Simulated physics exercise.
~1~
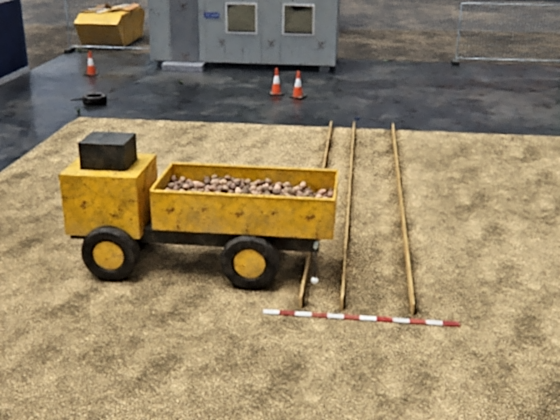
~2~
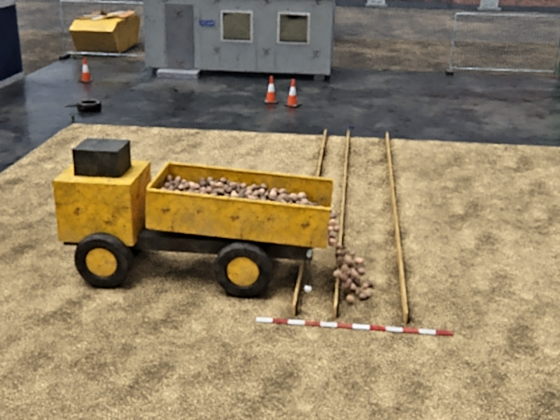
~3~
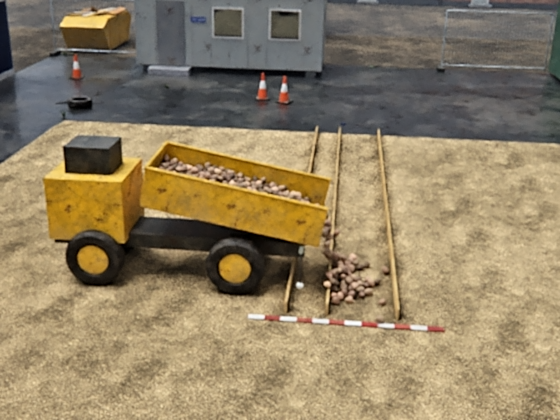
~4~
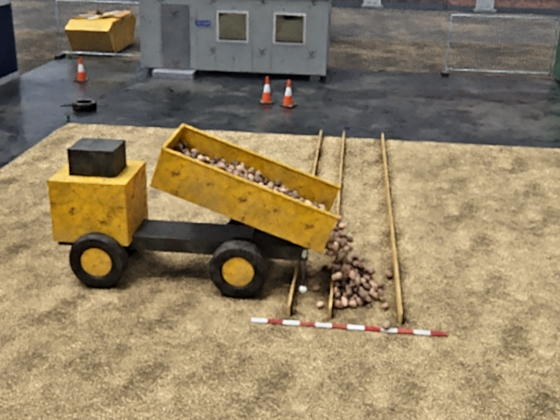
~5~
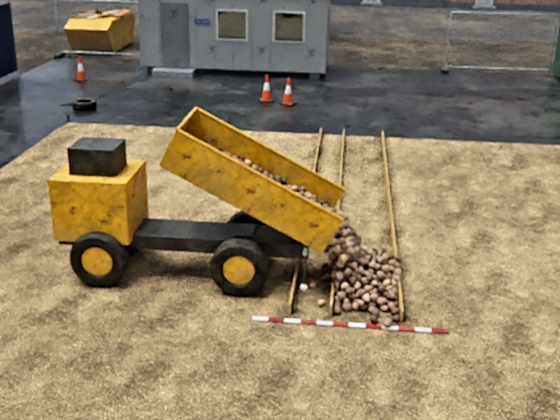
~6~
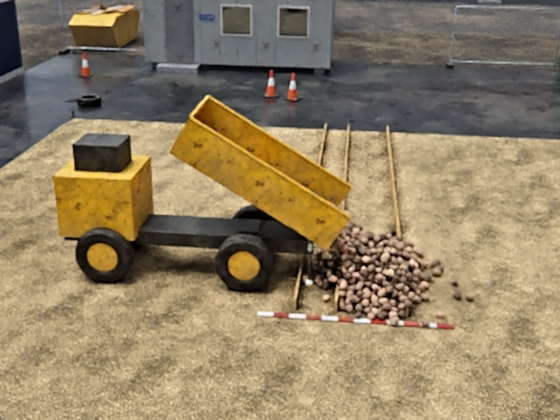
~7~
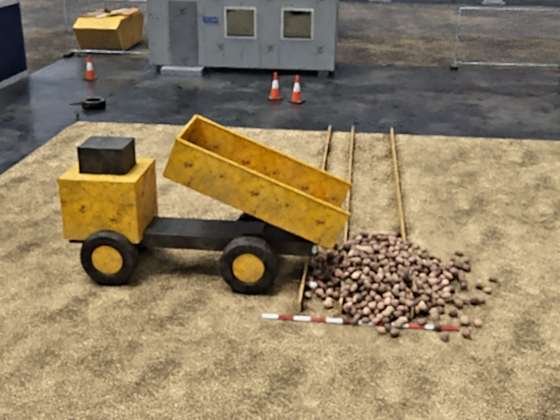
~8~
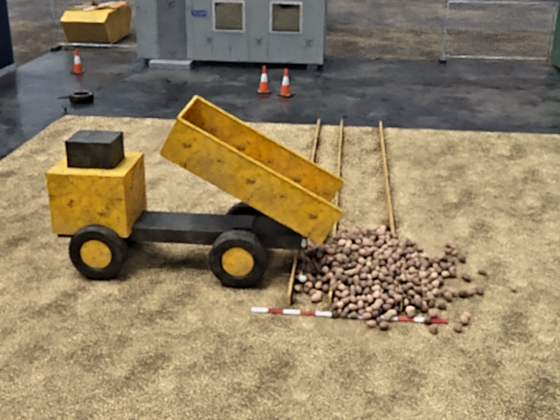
At the start, a yellow dump truck with black wheels stands on sandy ground, its bed full of brownish stones, beside three wooden planks and a red and white striped staff. A few stones spill from the right end as the bed begins to tip. Its front rises steadily, and the stones slide out faster, piling up mostly between the right-hand planks. With the bed steep and nearly empty, the heap spreads over the last plank. The bed then jerks down and up again, and it ends raised and empty beside a broad mound with scattered stones at its right.
